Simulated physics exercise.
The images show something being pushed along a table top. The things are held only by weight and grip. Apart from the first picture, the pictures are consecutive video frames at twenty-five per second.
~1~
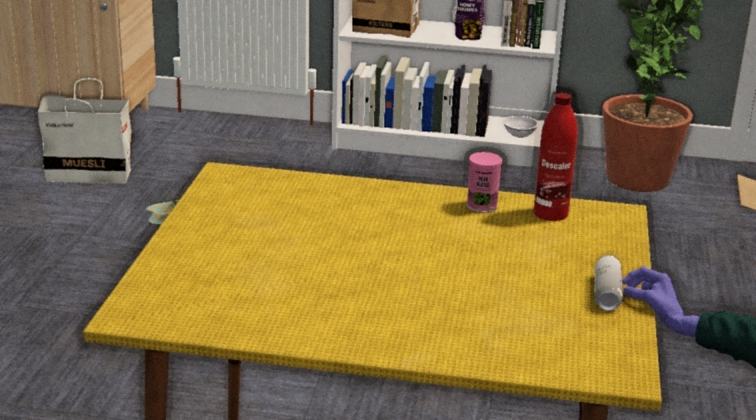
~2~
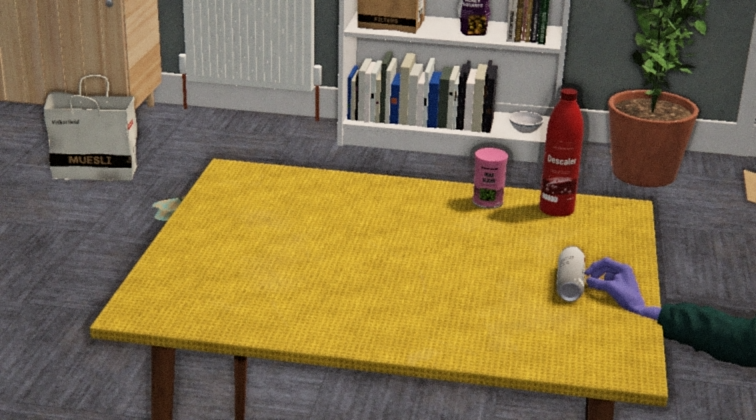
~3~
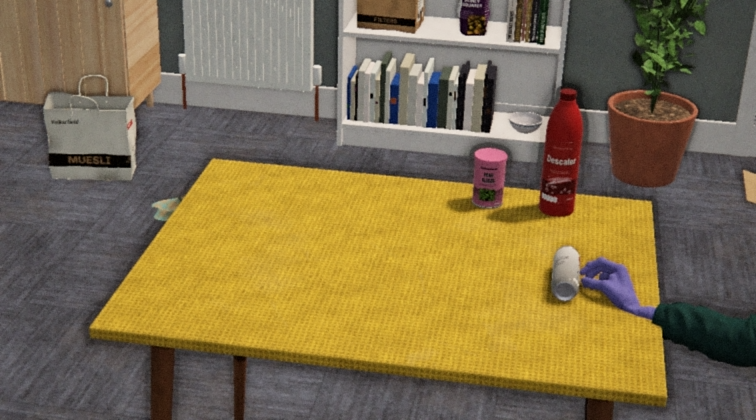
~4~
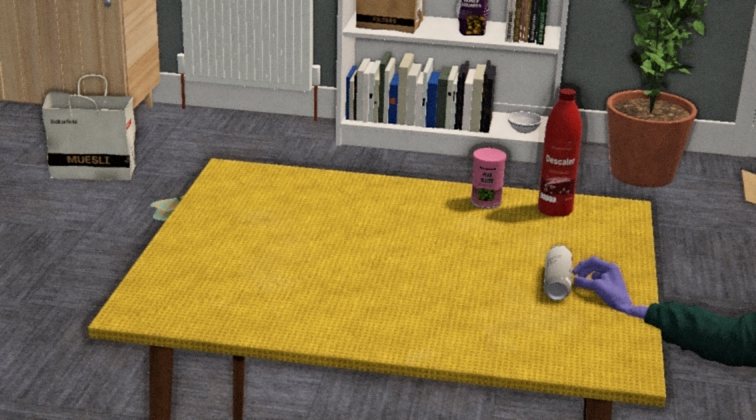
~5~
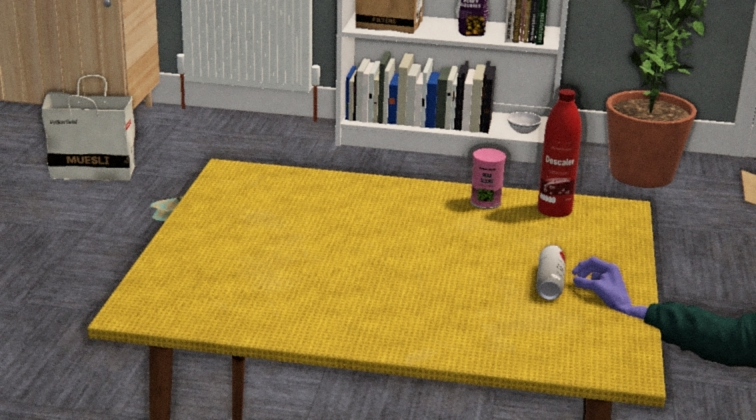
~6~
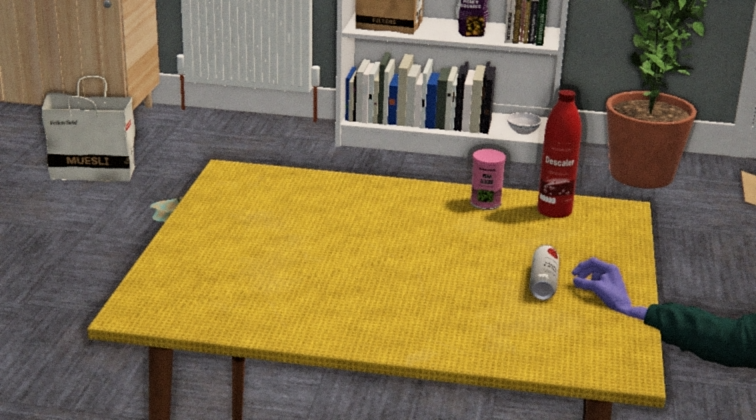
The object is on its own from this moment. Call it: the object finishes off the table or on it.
On it.
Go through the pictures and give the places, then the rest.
In the first frame, under the hand; white can (608, 283).
In the second frame, under the hand; white can (571, 274).
In the third frame, under the hand; white can (566, 273).
In the fourth frame, white can (558, 273).
In the fifth frame, white can (551, 272).
In the sixth frame, white can (544, 272) displaced a little.
Then, 0.10 s past the last view, white can displaced about its own width near (530, 271).
Then, 0.20 s past the last view, white can displaced about its own width near (519, 270).
Then, 0.30 s past the last view, white can displaced well along near (511, 269).
Then, 0.80 s past the last view, white can displaced well along near (504, 268).
Finally, moved from the start, white can. Final places as the last picture's camera would see them, white can near (504, 268).
